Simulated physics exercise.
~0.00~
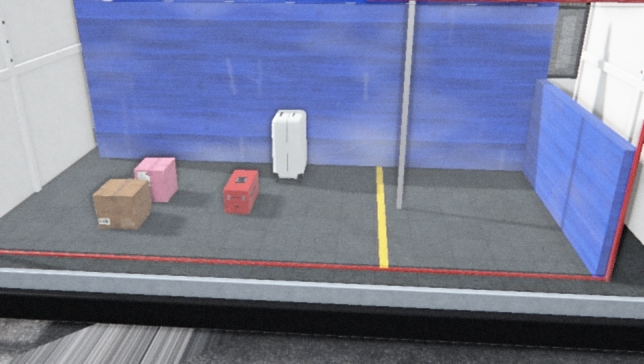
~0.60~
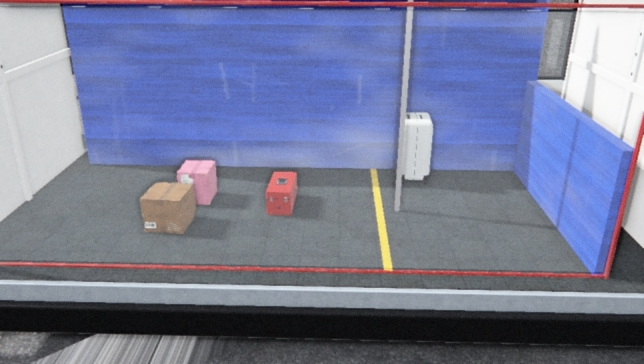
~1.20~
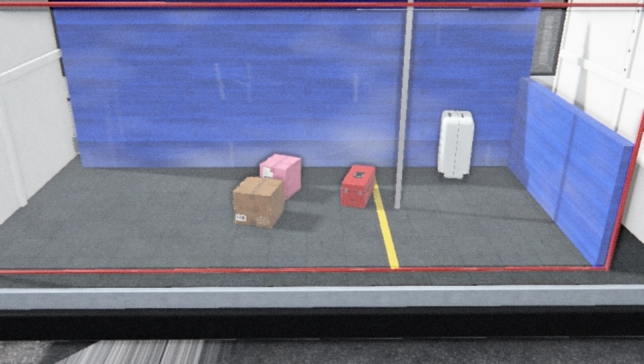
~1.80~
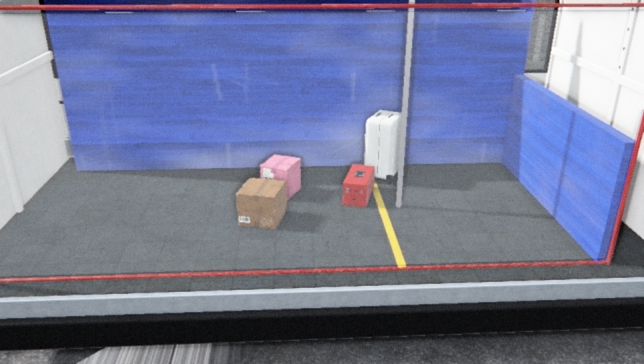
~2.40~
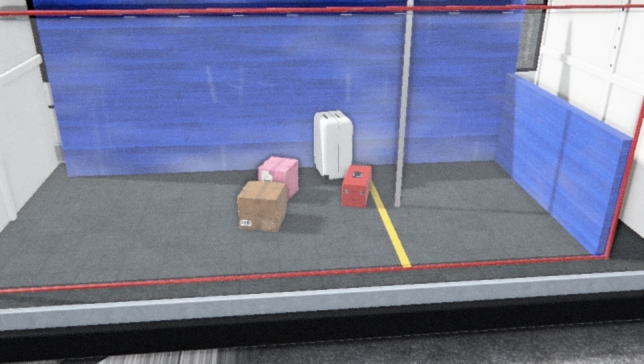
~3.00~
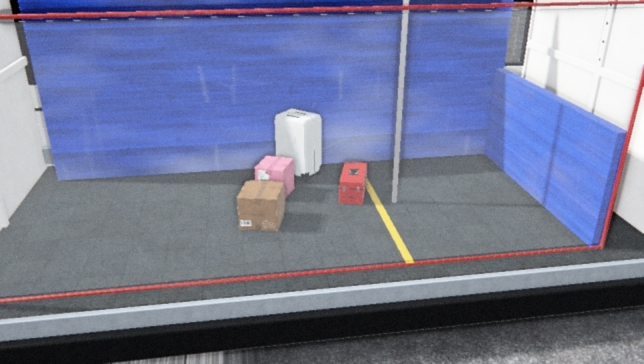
White suitcase rolling right past a pole and back left, while two boxes and a red case slide right, stopping before a yellow line.
